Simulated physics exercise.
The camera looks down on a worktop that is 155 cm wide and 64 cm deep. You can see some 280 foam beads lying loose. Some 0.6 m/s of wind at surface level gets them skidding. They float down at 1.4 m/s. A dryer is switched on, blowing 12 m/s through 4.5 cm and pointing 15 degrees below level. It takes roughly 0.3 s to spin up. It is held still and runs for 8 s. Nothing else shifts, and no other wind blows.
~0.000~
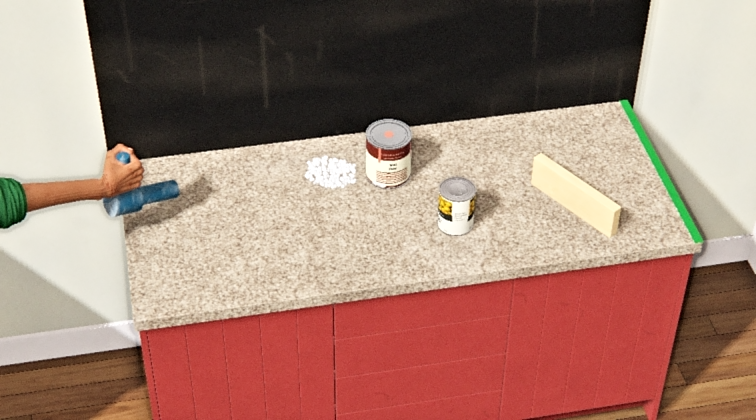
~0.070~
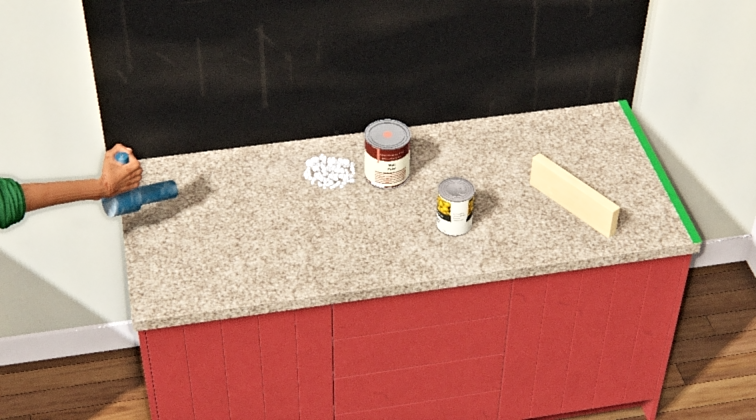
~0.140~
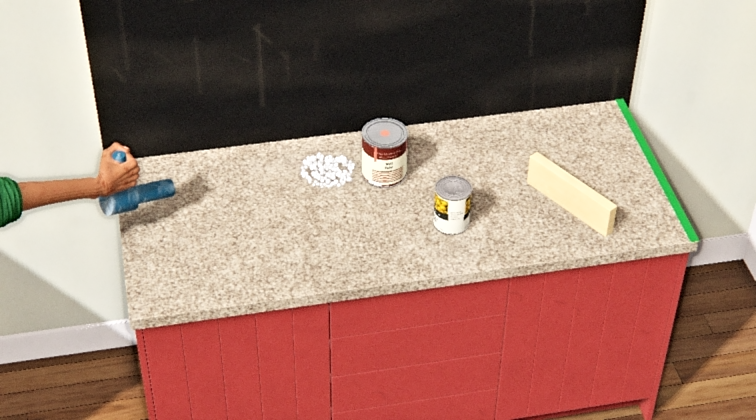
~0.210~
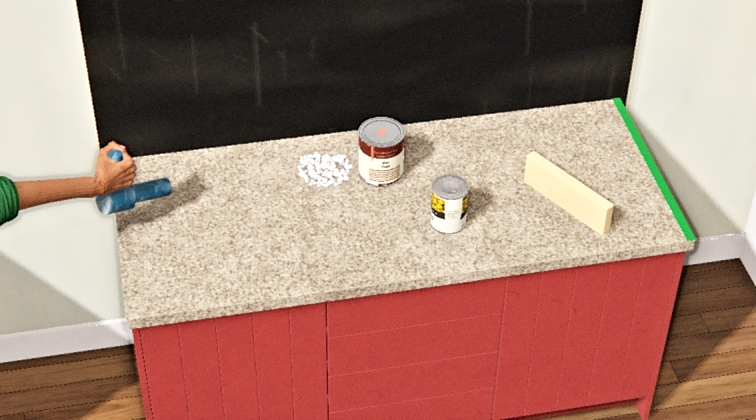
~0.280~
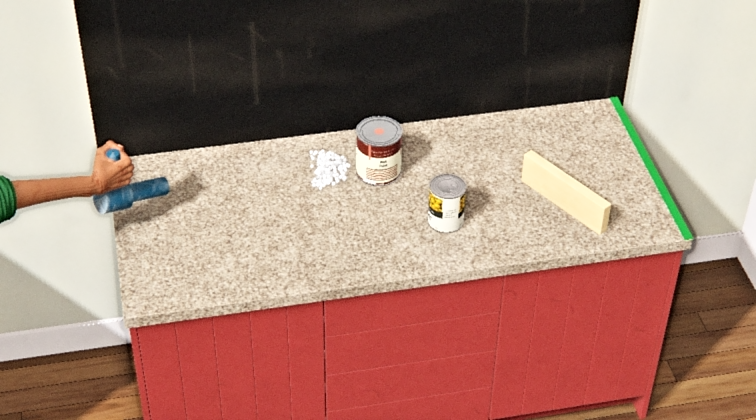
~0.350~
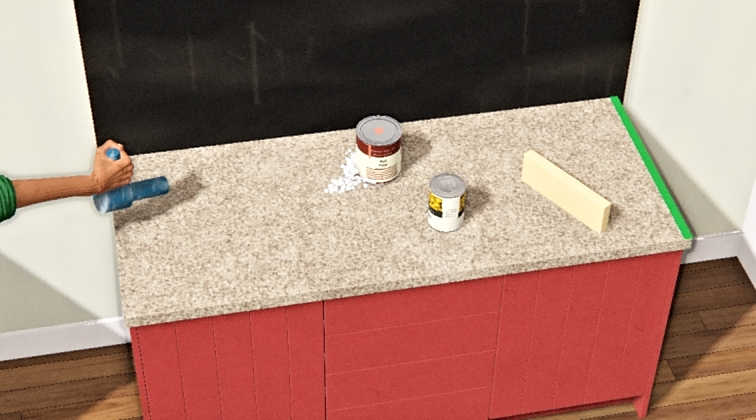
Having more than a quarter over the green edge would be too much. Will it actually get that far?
Yes - odds are the amount swept past that edge ends up above a quarter.
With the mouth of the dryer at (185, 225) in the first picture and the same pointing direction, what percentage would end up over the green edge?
100 per cent, roughly.
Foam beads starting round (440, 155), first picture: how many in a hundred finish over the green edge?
It would come to some 50 in a hundred.
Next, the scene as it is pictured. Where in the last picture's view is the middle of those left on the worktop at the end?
(534, 196).
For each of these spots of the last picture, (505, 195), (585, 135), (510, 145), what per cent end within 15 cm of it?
In order: About 40 %, then 2 %, then 15 %.
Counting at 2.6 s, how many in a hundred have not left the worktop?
Roughly 60 %.
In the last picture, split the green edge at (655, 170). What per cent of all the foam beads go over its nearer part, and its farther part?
0 % nearer, 40 % farther.
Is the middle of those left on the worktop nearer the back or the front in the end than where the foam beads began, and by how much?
The middle sits nearer the nearer side now, some 25 cm away from where it began.
After 1.6 s the count stands so, 36 % are over the green edge; the middle of those still in play is near (482, 199).
After 2.6 s the count stands so, 37 % are over the green edge; the middle of those still in play is near (522, 197).
After 4.4 s the count stands so, 38 % are over the green edge; the middle of those still in play is near (532, 197).
After 8.0 s, at the end, 40 % are over the green edge; the middle of those still in play is near (534, 196).
